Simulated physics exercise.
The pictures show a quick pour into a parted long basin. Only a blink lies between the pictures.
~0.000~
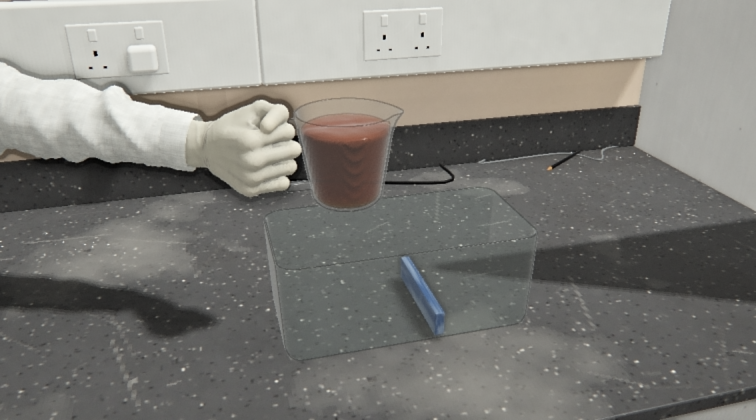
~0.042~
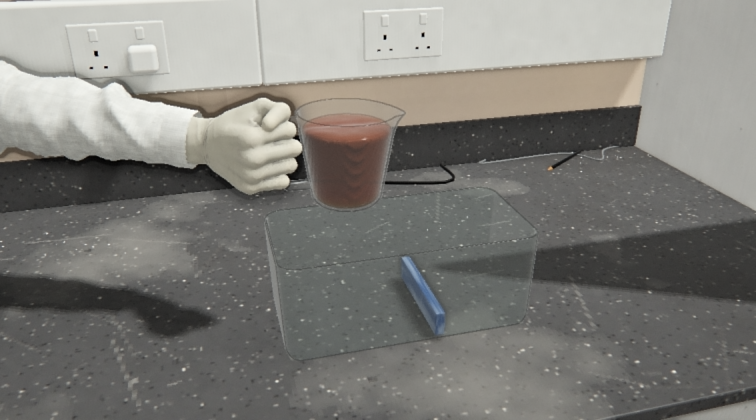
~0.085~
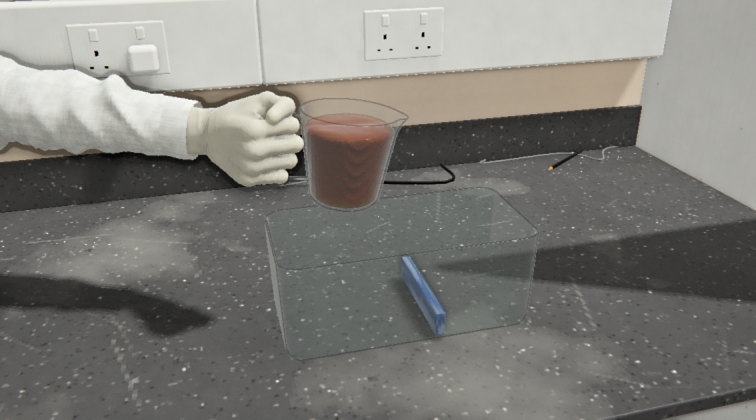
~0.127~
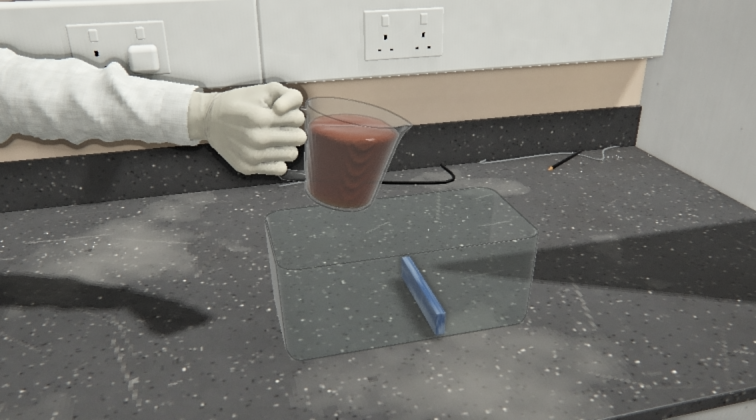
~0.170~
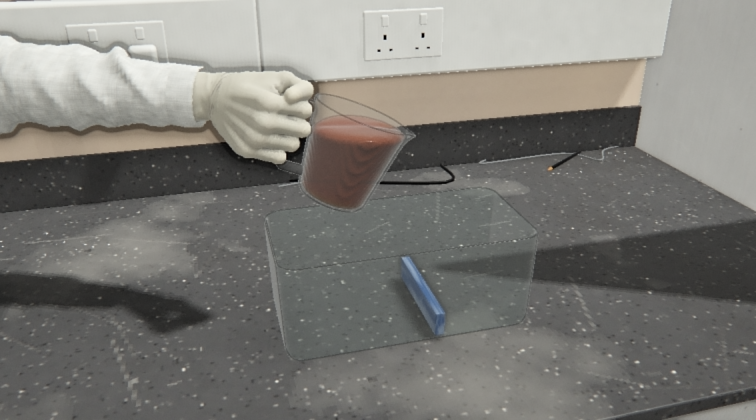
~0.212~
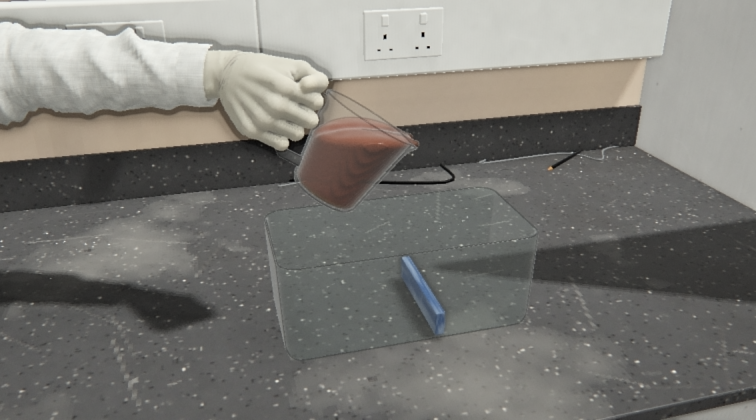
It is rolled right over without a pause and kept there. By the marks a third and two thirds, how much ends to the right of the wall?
It comes to above two thirds.
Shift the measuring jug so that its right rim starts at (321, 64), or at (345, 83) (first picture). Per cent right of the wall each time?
Near 10 % and 15 %.
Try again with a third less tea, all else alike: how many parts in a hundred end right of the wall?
Near 80 %.
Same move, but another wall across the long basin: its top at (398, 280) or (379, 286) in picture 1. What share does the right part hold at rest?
The first gives 95 %, the second 95 %.
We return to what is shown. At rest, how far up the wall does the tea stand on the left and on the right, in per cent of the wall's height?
Some 10 per cent left and 90 right.
A moment on, the measuring jug is tipped on its side and 44 per cent is still to pour, 3 is left of the wall and 35 right of it.
Next, the measuring jug is tipped right over and 8 per cent is still to pour, 13 is left of the wall and 73 right of it.
Then the measuring jug is tipped right over and 0 per cent is still to pour, 13 is left of the wall and 84 right of it.
Later the measuring jug is tipped right over and 0 per cent is still to pour, 17 is left of the wall and 82 right of it.
Finally, 19 per cent lies left of the wall, 80 right of it and 1 outside.
